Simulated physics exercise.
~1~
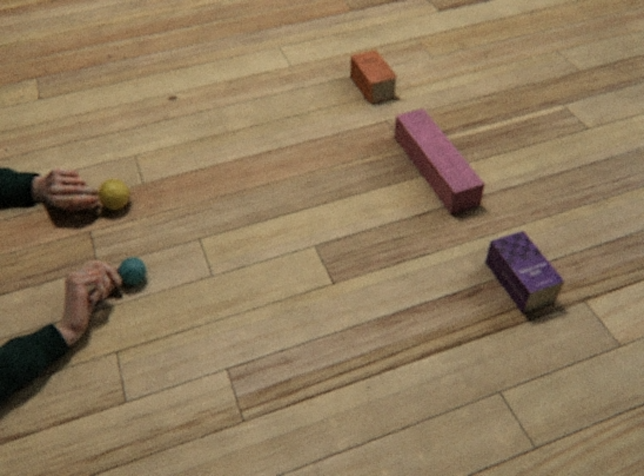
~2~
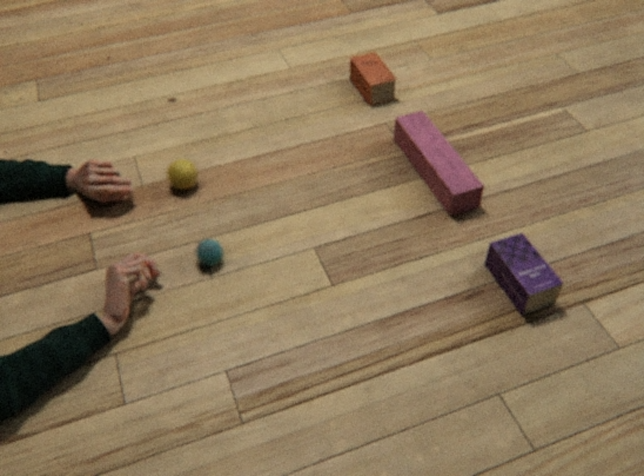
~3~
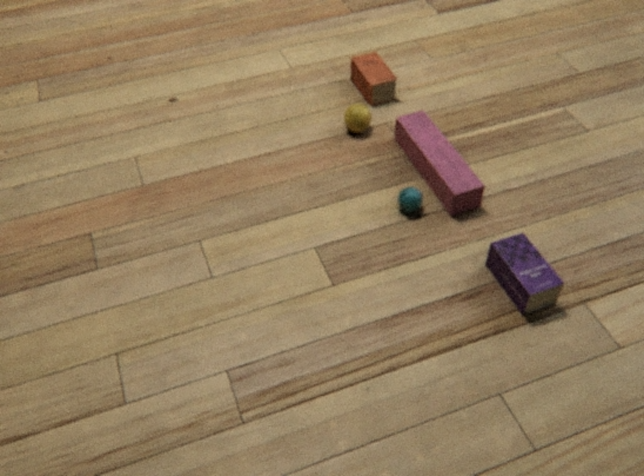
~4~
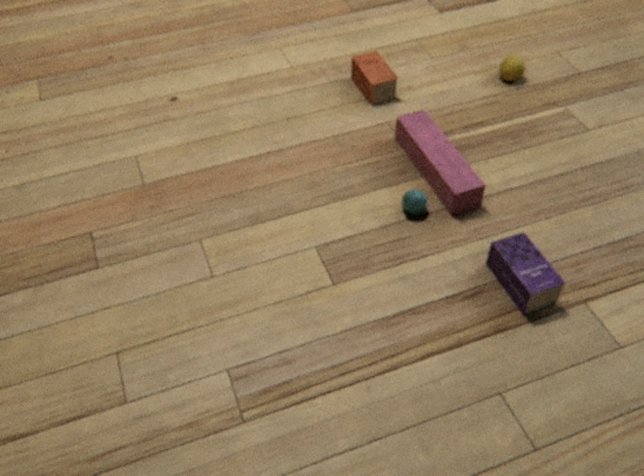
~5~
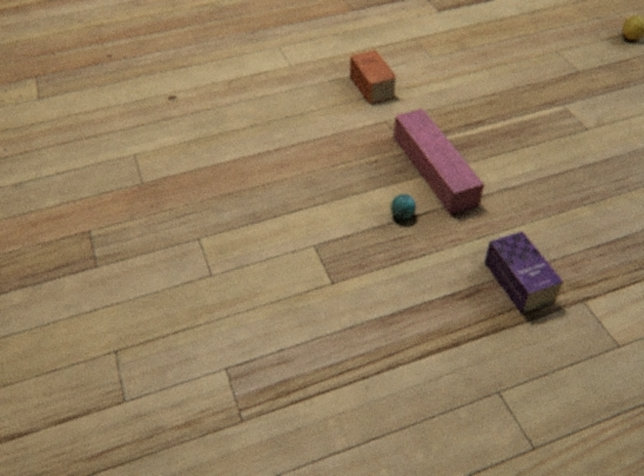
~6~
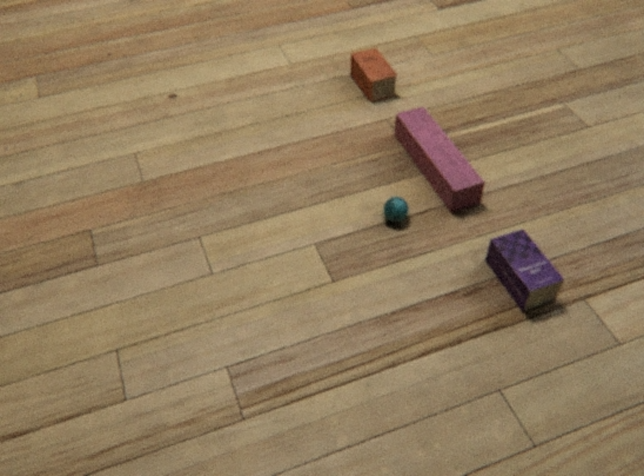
Two small balls, one yellow and one teal, roll from a pair of dark-sleeved hands at the left across a wooden plank floor, seen from above at an angle. Toward the right stand an orange box at the back, a long pink block in the middle and a purple box nearest the viewer. The hands let go and draw back out of view. The yellow ball passes through the gap between the orange box and pink block and rolls out of sight at the upper right. The teal ball hits the pink block, drifts back slightly left and ends up in front of it.
